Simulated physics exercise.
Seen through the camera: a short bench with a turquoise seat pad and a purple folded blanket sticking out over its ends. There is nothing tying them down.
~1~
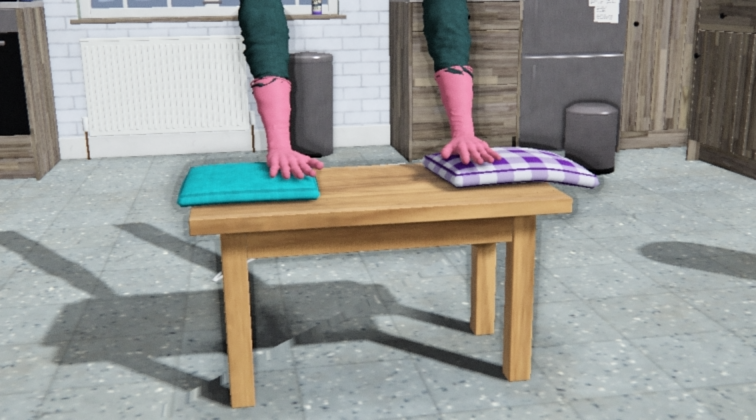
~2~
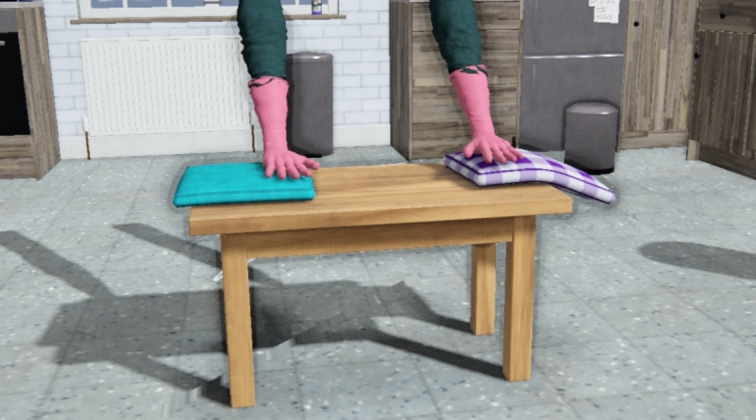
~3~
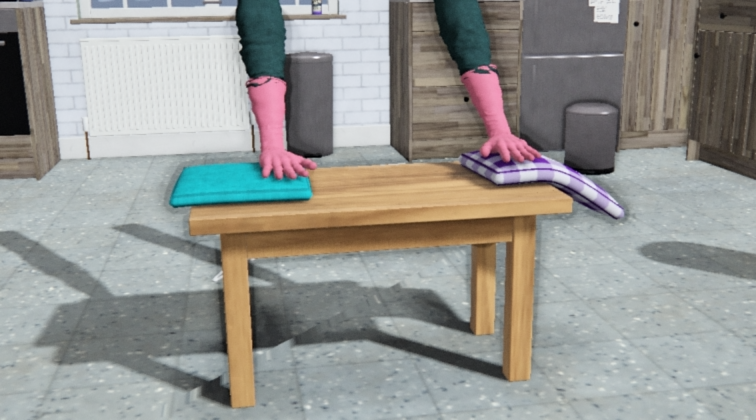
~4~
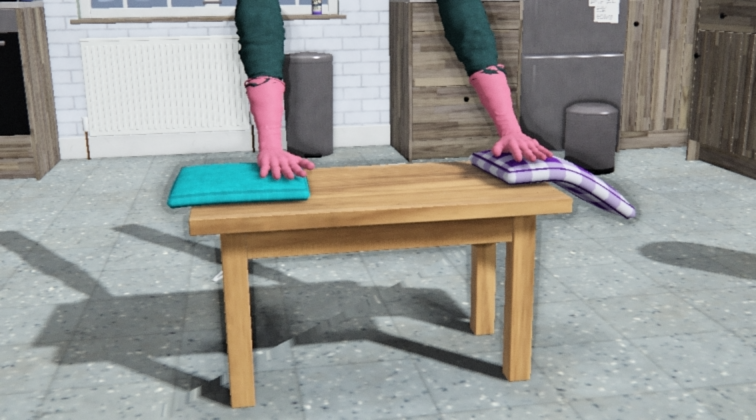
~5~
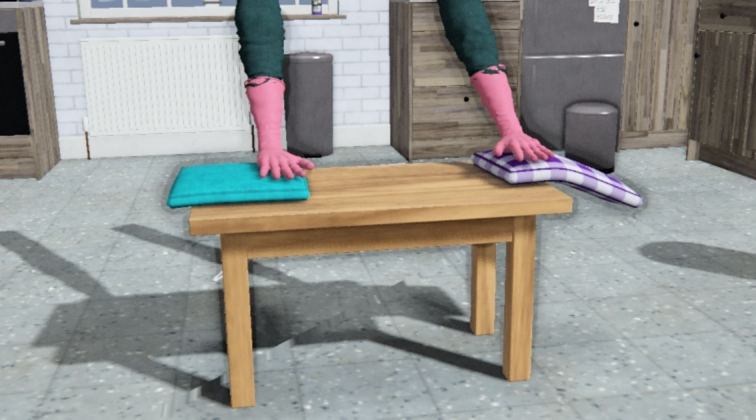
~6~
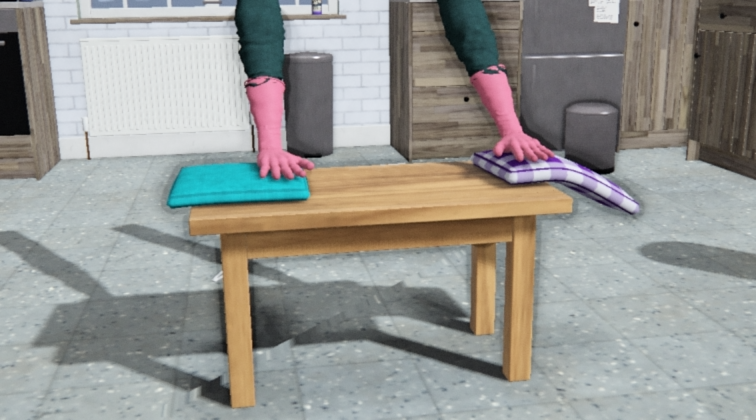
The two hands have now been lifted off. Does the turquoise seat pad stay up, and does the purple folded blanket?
The turquoise seat pad does not leave. The purple folded blanket does not stay.
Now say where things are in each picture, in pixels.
Seat pad tip (184, 193); folded blanket tip (582, 177), in the first picture.
Seat pad tip (179, 193); folded blanket tip (598, 192), in the second picture.
Seat pad tip (176, 193); folded blanket tip (607, 208), in the third picture.
Seat pad tip (174, 194); folded blanket tip (618, 208), in the fourth picture.
Seat pad tip (174, 194); folded blanket tip (625, 197), in the fifth picture.
Seat pad tip (174, 194), a small part past the edge; folded blanket tip (622, 203), well over half past the edge, in the sixth picture.
Then, 0.38 s on from there, seat pad as it was left; folded blanket falling near (568, 257).
Then, 0.72 s on from there, seat pad as it was left; folded blanket on the floor near (559, 281).
In the end, seat pad as it was left; folded blanket on the floor near (537, 334). The turquoise seat pad remains on top and the purple folded blanket goes down.
